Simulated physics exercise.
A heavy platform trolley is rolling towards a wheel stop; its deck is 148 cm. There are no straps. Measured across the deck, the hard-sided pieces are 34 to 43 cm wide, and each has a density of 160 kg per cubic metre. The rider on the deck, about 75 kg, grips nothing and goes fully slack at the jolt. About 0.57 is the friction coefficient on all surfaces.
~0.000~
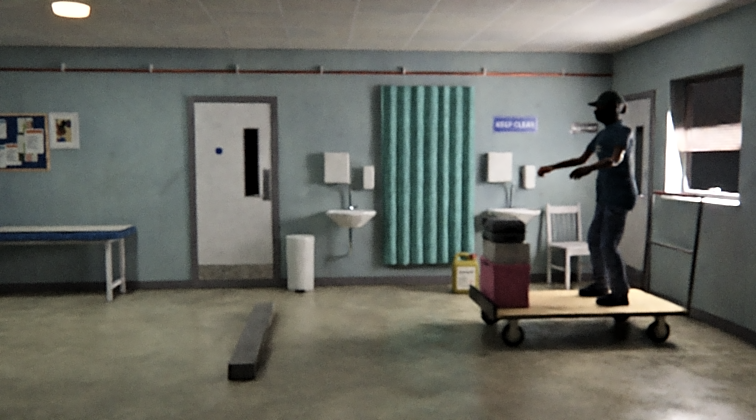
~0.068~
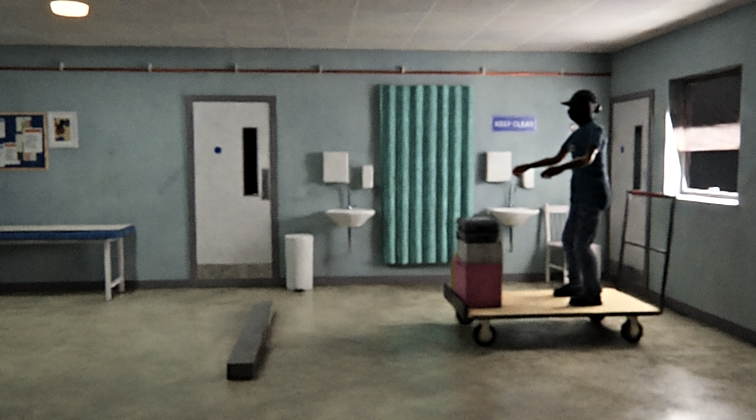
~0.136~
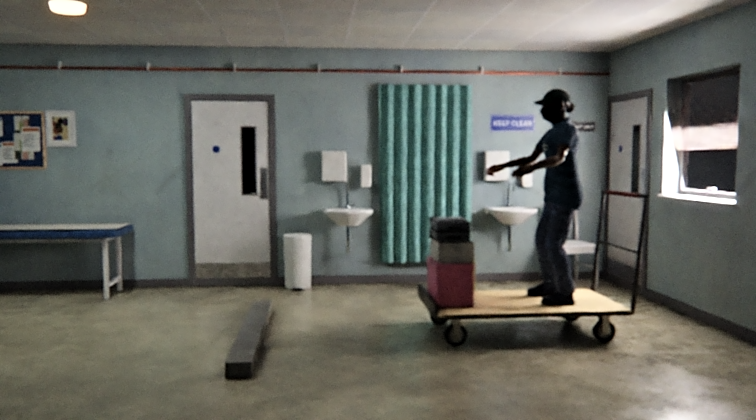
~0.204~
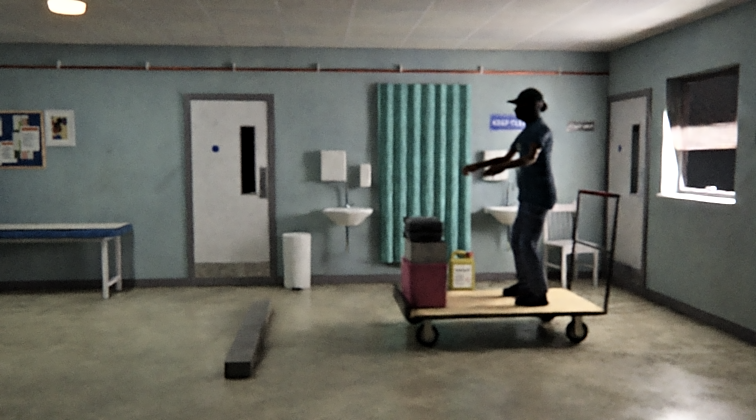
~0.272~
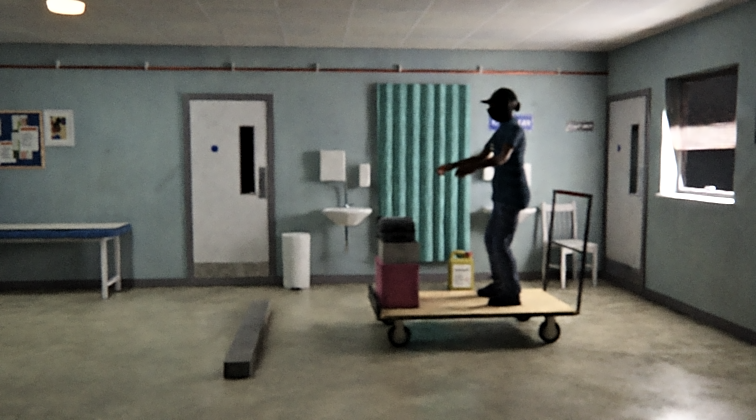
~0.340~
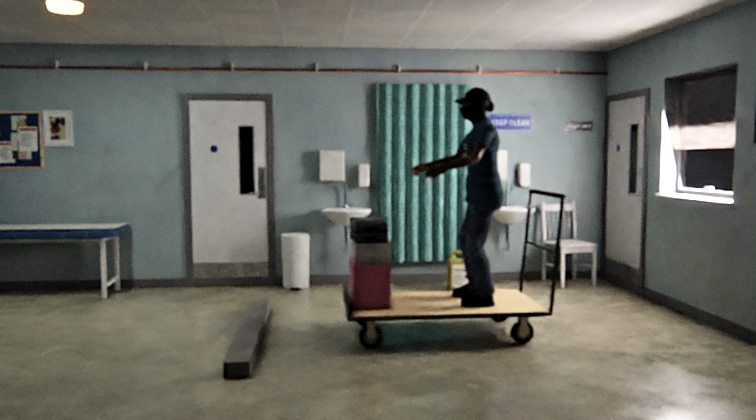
In a blue-walled room, a capped rider stands arms outstretched as a loaded trolley rolls left.
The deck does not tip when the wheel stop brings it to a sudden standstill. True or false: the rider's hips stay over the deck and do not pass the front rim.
False.
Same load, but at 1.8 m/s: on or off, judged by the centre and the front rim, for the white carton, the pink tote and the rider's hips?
Then white off, pink on, hips on.
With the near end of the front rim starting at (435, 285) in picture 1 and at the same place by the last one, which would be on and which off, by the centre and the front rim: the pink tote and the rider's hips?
So the pink item: Stays put, the hips: Stays put.
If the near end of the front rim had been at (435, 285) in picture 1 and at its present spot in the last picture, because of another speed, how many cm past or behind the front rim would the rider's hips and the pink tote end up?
Hips 30 behind, pink 20 behind.
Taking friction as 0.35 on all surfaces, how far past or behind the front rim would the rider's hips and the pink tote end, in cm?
The hips would end 120 cm past the front rim, and the pink item 50 cm past it.
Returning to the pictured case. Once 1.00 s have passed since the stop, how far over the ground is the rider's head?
Height: Approx. 10 cm.
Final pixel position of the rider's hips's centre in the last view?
(117, 294).
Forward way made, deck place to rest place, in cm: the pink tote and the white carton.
Shift, cm - pink: 40; white: 135.
The wheels strike at 0.58 s.
After 1.13 s the rider's hips are 3 cm behind the rim, near (253, 235) in the last picture's view.
After 1.58 s the rider's hips are 70 cm past the rim, near (155, 287) in the last picture's view.
Final state at 2.8 s, past the rim, pink tote, white carton, grey suitcase and the rider's hips; nothing is left behind it.
